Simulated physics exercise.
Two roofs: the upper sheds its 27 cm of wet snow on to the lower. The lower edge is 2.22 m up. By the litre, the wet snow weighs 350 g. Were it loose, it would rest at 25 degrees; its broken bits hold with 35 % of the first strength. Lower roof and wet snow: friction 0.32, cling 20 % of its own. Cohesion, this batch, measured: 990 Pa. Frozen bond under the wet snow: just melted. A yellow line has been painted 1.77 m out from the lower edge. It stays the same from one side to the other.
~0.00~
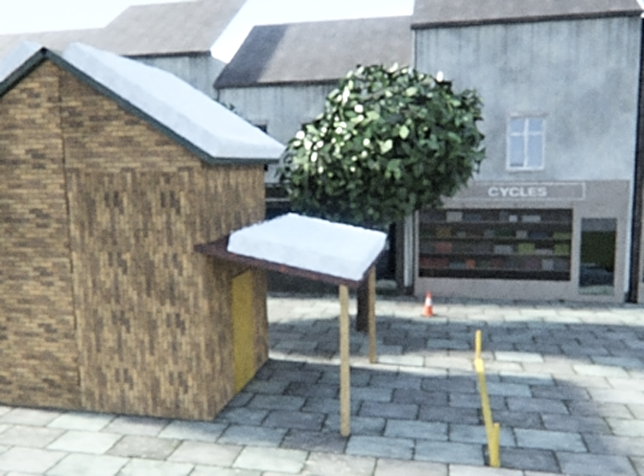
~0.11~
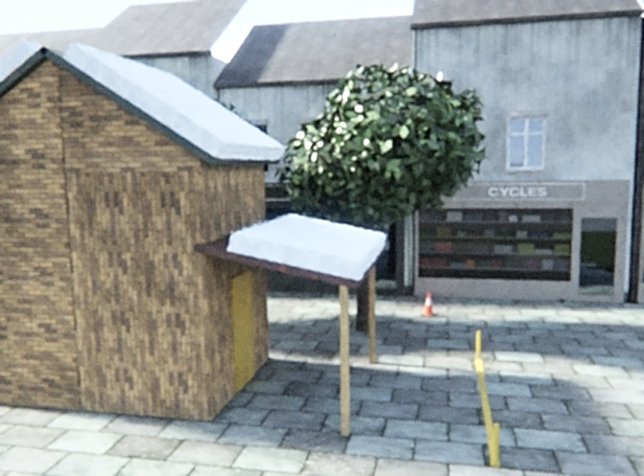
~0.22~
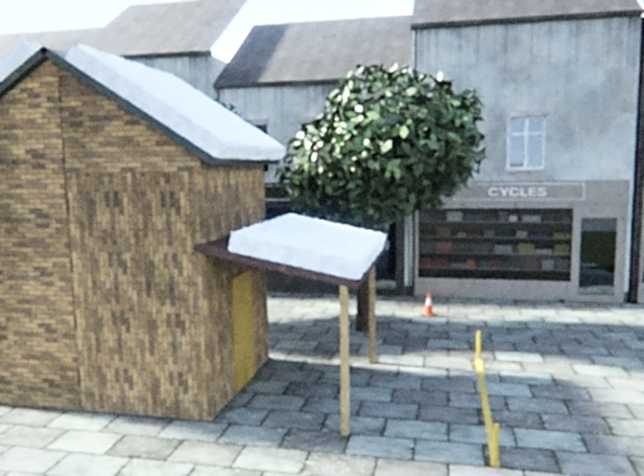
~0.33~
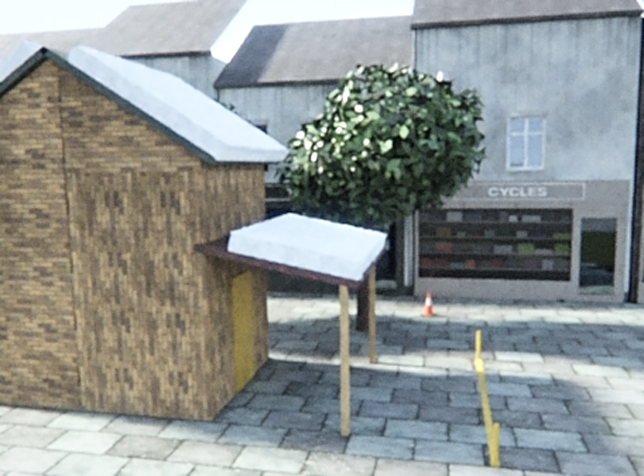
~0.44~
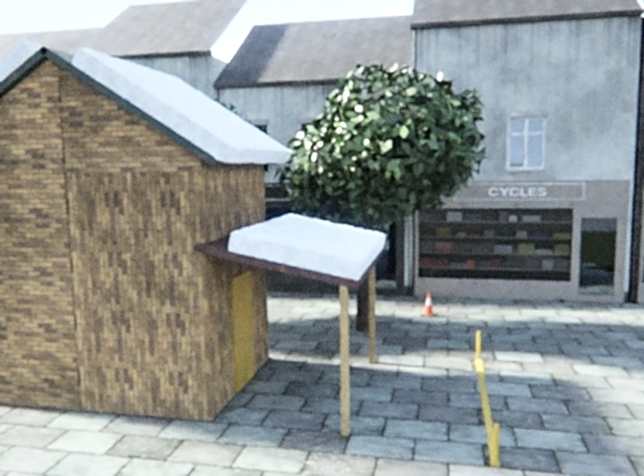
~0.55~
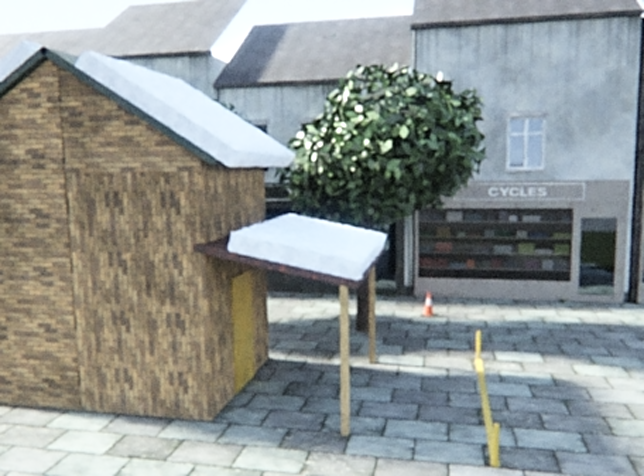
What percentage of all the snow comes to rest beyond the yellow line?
About 6 %.
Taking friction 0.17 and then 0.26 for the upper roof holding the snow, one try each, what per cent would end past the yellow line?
Try 1: 20 %; try 2: 16 %.
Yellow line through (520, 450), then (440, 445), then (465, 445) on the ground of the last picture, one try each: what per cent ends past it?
Respectively about 3 in a hundred, 18 in a hundred and 10 in a hundred.
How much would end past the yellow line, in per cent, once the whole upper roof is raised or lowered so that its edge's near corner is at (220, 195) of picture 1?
In that case it would be around 0 percent.
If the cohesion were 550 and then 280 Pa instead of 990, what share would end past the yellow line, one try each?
25 %, then 30 %.
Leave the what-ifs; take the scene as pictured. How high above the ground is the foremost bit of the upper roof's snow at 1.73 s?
2.8 m, roughly.
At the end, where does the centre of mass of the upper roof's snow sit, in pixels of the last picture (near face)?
Estimated pixel: (360, 322).
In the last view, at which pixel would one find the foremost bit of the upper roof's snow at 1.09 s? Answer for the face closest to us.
(276, 236), give or take.
By 1.09 s, none is below the lower edge and 0 % is past the line.
By 1.73 s, none is below the lower edge and 0 % is past the line.
By 2.36 s, 5 % is below the lower edge and 0 % is past the line.
By 3.00 s, 31 % is below the lower edge and 3 % is past the line.
By 4.10 s, at the end, 44 % is below the lower edge and 6 % is past the line.
